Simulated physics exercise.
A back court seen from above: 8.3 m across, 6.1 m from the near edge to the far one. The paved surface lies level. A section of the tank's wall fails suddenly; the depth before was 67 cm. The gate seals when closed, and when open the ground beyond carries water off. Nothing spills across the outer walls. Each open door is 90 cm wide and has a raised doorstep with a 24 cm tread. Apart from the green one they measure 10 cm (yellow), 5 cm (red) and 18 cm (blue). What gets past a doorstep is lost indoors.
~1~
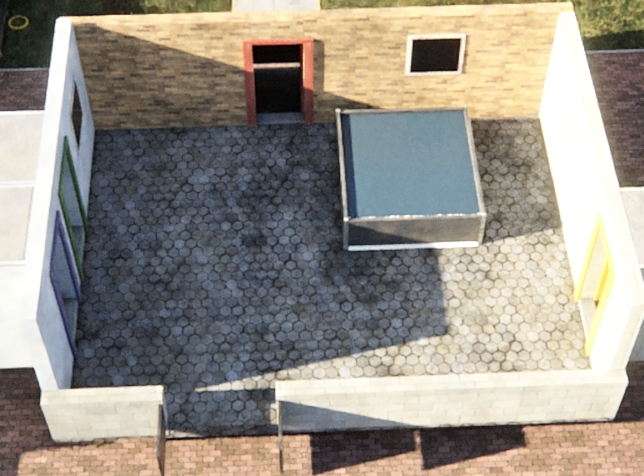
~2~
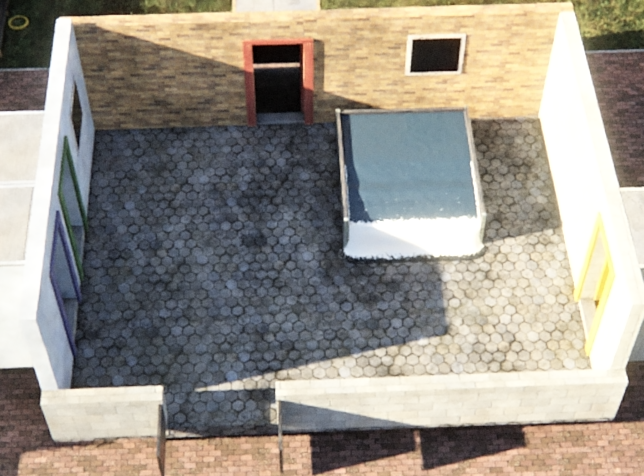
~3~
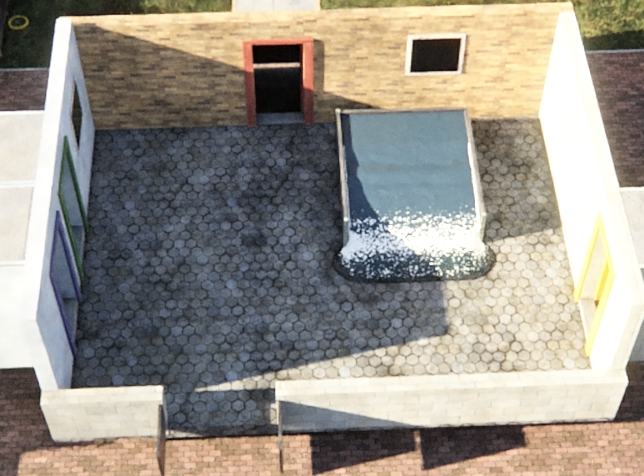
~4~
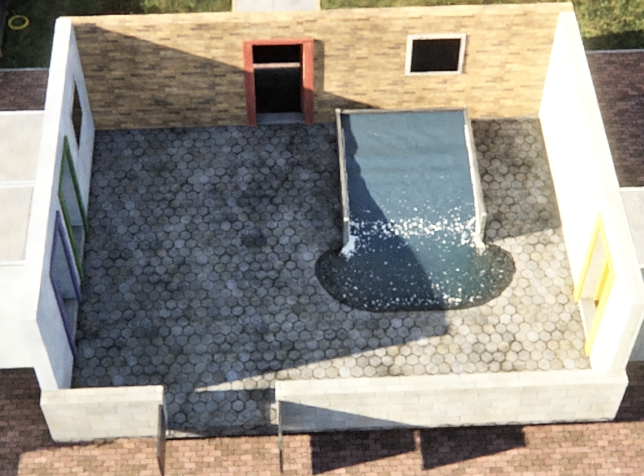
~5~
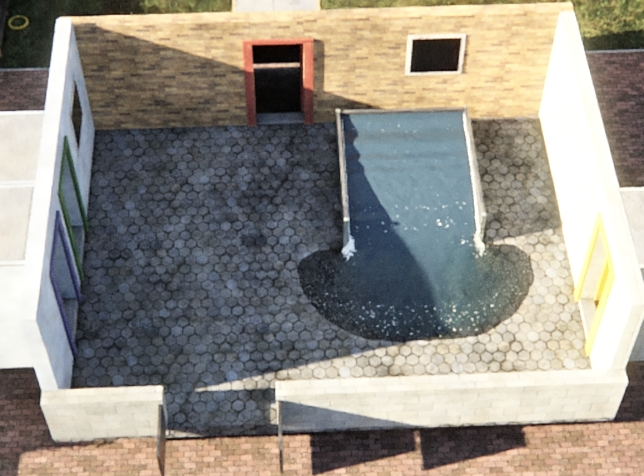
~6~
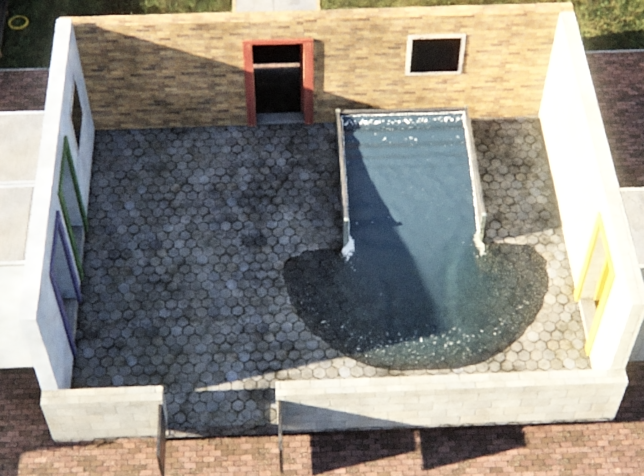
Water burst out through the front of a glassy tank in a walled, paved courtyard, foaming white at first, then spread across the paving in a wide, dark, rounded pool toward the low front wall.
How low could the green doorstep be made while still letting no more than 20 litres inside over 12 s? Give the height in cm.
It would have to be roughly 5 cm high.
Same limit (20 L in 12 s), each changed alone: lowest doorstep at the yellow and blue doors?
About 18 cm at yellow and 10.5 cm at blue.
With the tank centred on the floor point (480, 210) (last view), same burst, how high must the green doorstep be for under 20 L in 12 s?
Then roughly 10.0 cm.
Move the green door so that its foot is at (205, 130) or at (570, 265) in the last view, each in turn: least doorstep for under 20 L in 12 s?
About 6.0 and 8.5 cm.
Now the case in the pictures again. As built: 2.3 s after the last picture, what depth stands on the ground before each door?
Depths in cm: Yellow 22, green 0, red 0, blue 0.
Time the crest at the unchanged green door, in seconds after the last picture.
At about 5.0 s.
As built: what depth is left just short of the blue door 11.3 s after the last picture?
Some 6.0 cm.
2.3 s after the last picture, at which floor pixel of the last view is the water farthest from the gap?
Around (92, 416).
Then, 0.7 s after the last picture water covers 35 % of the floor, deepest (39 cm) near (427, 403); it has not reached the green door.
Then, 2.3 s after the last picture water covers 40 % of the floor, deepest (40 cm) near (587, 397); it has not reached the green door.
Then, 11.3 s after the last picture water covers 100 % of the floor, deepest (12 cm) near (88, 211); 6 cm at the green door, 0 litres in over its 21 cm doorstep.
At the green door as built, the water peaked near 9 cm, 5.1 s after the last picture.
With a doorstep of 4.5 cm, 29 litres would have come in within the 12 s; with 6.5 cm, 8 litres. So under 20 litres takes about 5 cm.
